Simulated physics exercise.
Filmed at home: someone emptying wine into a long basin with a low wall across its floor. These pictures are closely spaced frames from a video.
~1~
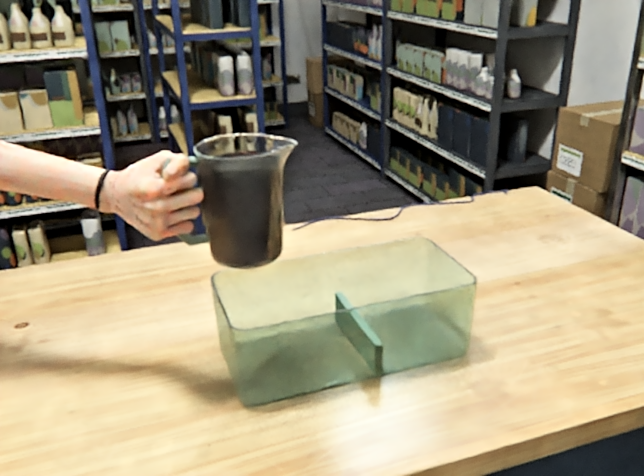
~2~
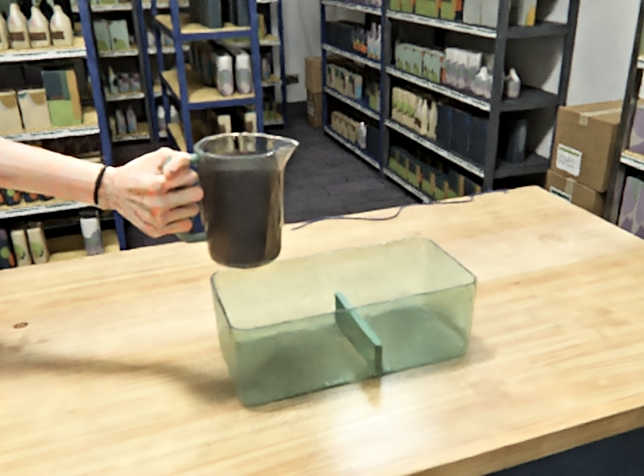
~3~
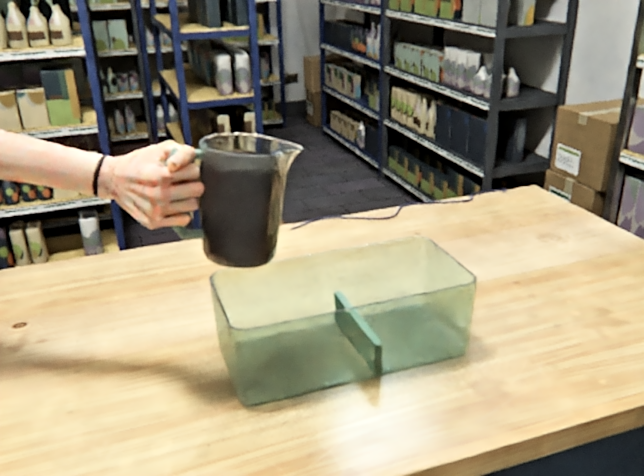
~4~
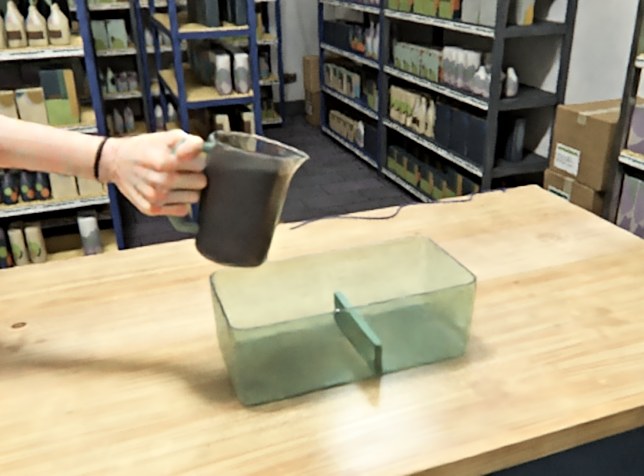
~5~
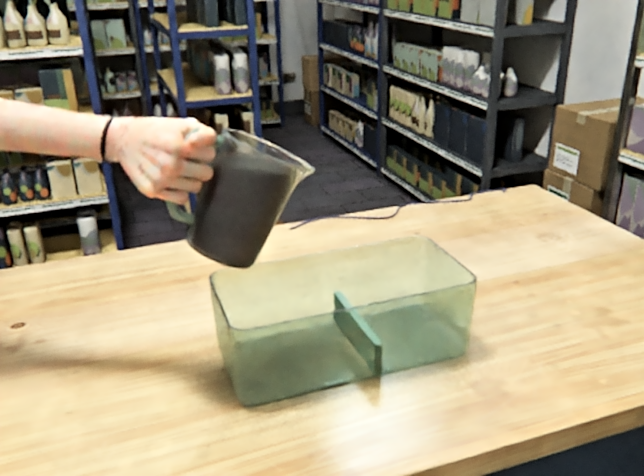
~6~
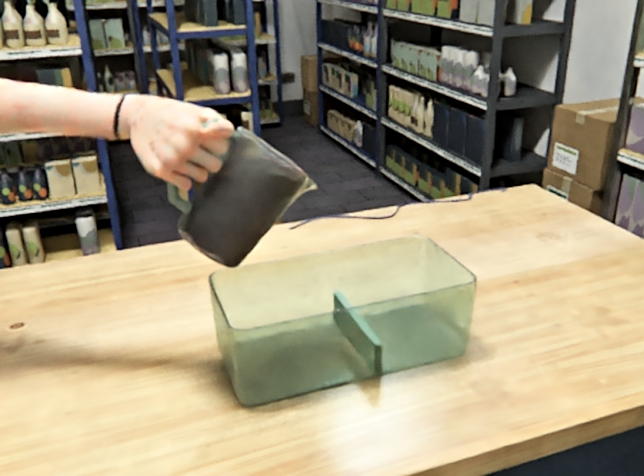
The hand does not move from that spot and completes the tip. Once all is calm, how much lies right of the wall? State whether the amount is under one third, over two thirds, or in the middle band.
Never reaches a third.
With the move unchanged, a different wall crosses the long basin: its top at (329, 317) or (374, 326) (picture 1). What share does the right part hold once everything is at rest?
First try: Roughly 55 per cent; second try: 15 per cent.
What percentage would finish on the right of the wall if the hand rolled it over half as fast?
Close to 30 per cent.
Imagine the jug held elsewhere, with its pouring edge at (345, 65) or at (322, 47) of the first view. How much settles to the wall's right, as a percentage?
About 80 % the first time, about 75 % the second.
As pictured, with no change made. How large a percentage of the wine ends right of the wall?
I'd say near 15 in a hundred.
A moment on, the jug is tipped right over and 48 per cent is still to pour, 19 is left of the wall and 12 right of it.
Next, the jug is tipped right over and 7 per cent is still to pour, 68 is left of the wall and 13 right of it.
Then the jug is tipped right over and 0 per cent is still to pour, 78 is left of the wall and 15 right of it.
Later the jug is tipped right over and 0 per cent is still to pour, 79 is left of the wall and 16 right of it.
Finally, 78 per cent lies left of the wall, 16 right of it and 5 outside.
